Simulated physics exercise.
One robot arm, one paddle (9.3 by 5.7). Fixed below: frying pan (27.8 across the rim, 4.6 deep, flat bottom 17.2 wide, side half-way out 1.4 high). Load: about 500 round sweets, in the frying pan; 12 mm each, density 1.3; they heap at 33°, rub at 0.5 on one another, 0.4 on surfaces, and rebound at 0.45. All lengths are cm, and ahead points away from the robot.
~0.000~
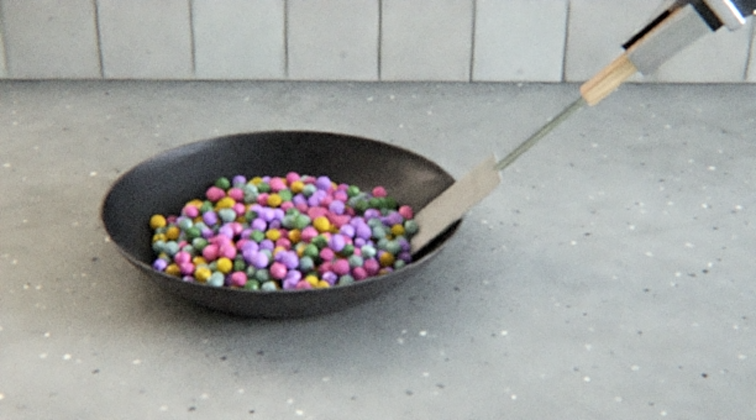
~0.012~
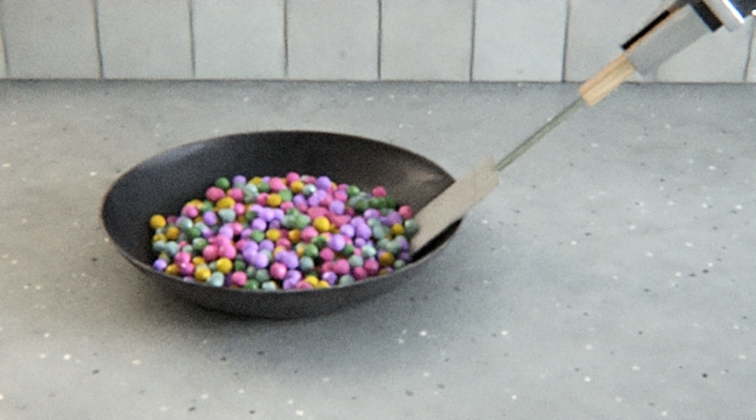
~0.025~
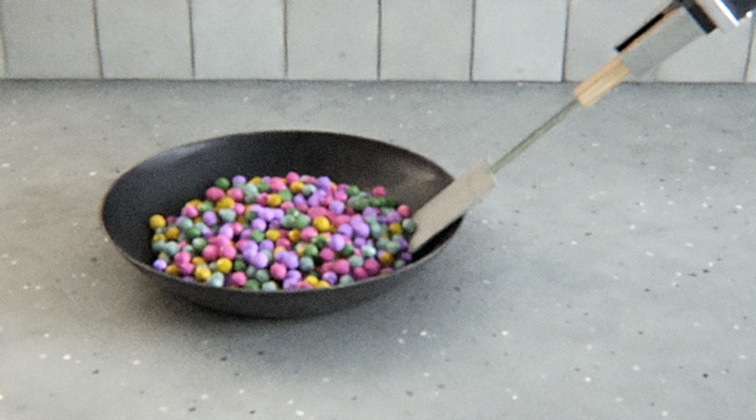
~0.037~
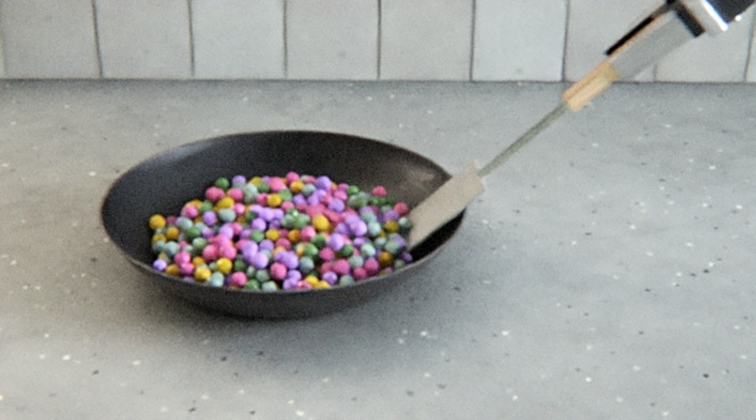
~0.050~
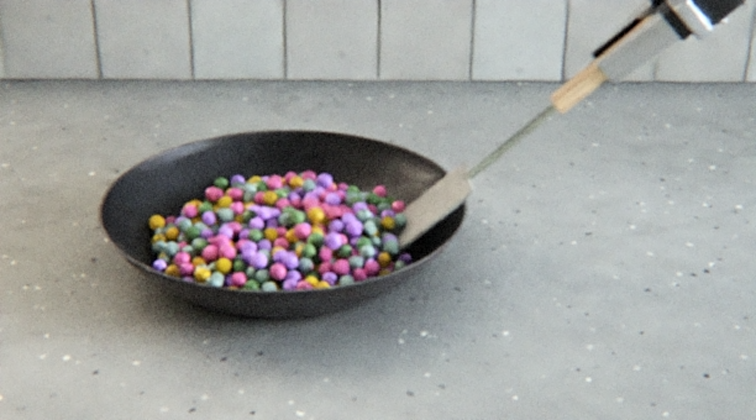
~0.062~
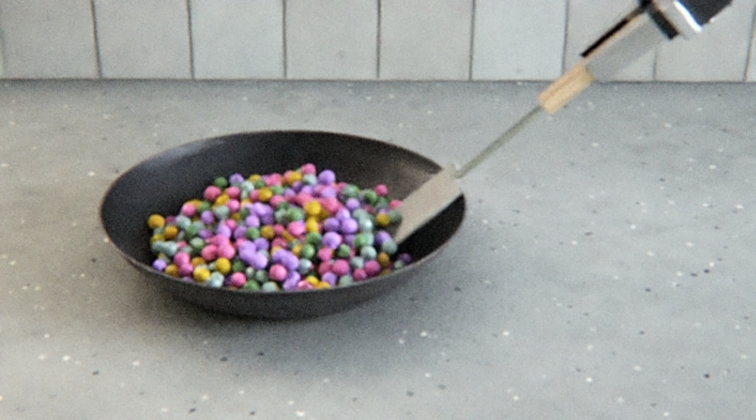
The video shows a dark frying pan of small round sweets in pink, purple, green and yellow on a speckled grey counter, while a robot arm's flat paddle moves slightly left inside the right side, pushing some sweets a little.
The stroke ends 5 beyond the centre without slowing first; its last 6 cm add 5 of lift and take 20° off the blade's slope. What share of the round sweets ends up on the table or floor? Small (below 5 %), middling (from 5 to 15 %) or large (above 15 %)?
Share on the table or floor: Small (below 5 %).
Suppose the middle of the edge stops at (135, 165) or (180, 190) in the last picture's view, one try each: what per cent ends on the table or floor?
Some 20 and 10 per cent.
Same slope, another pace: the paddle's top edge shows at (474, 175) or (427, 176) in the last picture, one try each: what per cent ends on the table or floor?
Some 0 and 10 per cent.
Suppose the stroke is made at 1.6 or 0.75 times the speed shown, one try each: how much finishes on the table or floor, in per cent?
Some 10 and 0 per cent.
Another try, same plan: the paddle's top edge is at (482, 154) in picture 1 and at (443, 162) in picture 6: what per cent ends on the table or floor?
Some 0 per cent.
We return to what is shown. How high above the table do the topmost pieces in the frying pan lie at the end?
About 5.0 cm.
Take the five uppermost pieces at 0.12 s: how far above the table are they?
Some 5 cm.
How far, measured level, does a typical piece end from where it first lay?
Some 2 cm.
By 0.12 s, sloping 43°, highest piece 6 above the table; 496 in the frying pan.
By 0.17 s, sloping 35°, highest piece 7 above the table; 496 in the frying pan.
By 0.40 s, sloping 23°, highest piece 6 above the table; 484 in the frying pan, 8 on the table or floor, 4 on the blade or in flight.
By 1.45 s, sloping 23°, highest piece 4 above the table; 484 in the frying pan, 12 on the table or floor.
Final count, 484 in the frying pan, 12 on the table or floor. That is 2 % on the table or floor.
